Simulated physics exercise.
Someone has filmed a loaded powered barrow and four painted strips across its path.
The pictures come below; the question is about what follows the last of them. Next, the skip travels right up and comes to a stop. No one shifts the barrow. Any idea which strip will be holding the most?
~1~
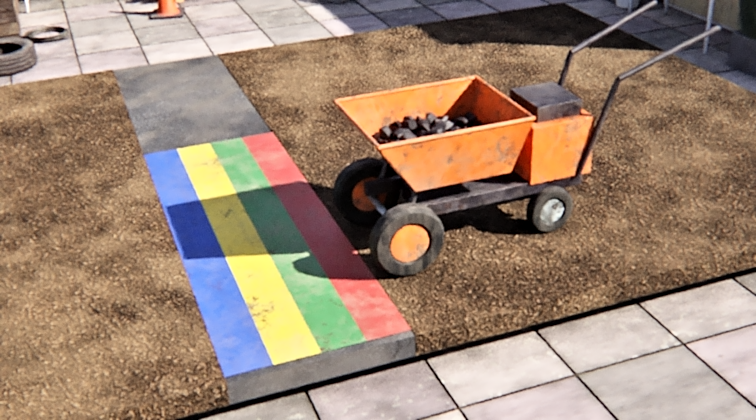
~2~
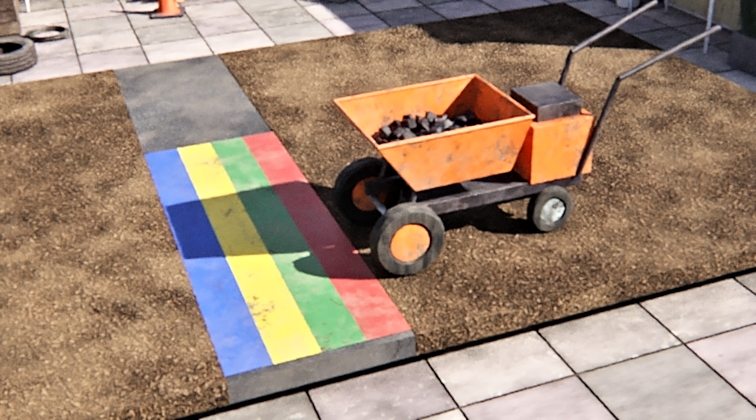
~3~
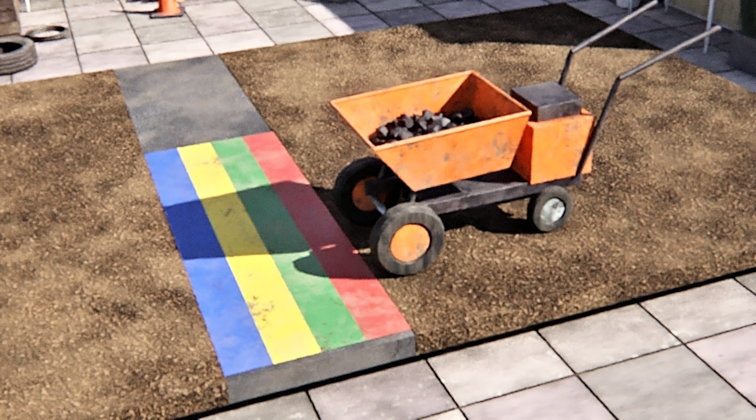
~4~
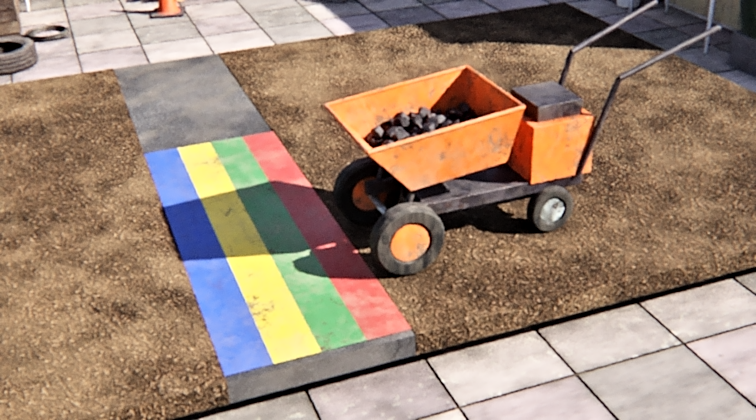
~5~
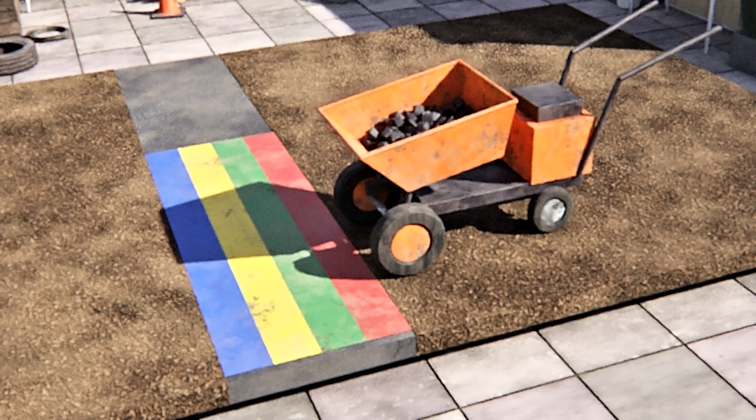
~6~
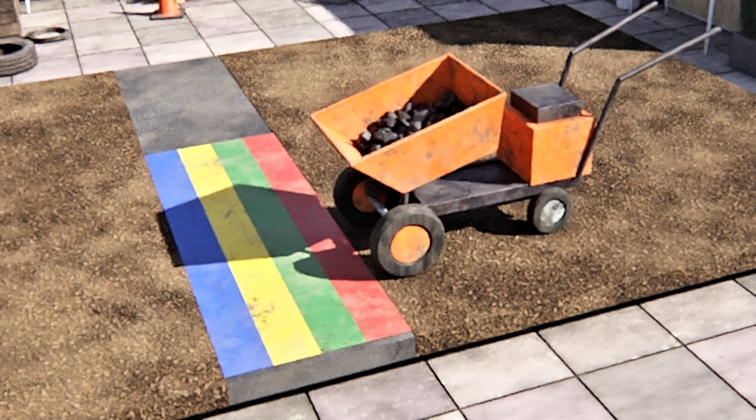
Most likely the yellow strip.
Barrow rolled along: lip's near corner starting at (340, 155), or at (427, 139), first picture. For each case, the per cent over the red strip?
Roughly 0 per cent, then roughly 20 per cent.
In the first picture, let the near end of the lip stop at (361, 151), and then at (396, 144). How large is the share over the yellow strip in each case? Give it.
It works out to 40 per cent in the first case and 40 per cent in the second.
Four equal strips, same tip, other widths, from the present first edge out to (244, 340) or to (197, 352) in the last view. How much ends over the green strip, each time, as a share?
First case 0 per cent, second case 20 per cent.
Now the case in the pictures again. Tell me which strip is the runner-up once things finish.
Second comes that blue strip.
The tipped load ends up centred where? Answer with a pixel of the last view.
I'd mark it at roughly (243, 275).
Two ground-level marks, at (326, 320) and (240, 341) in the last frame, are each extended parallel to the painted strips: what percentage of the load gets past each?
Some 90 and some 20 per cent, respectively.
Soon, skip tipped steeply; all in the skip.
A while on, skip tipped right over; nearly all in the skip; a small part over the yellow strip.
Towards the end, skip tipped right over; a small part in the skip; a small part over the green strip; about half over the yellow strip; about a quarter over the blue strip; a small part off the paint.
Finally, skip tipped right over; a small part in the skip; none over the red strip; a small part over the green strip; about half over the yellow strip; about a quarter over the blue strip; a small part off the paint.
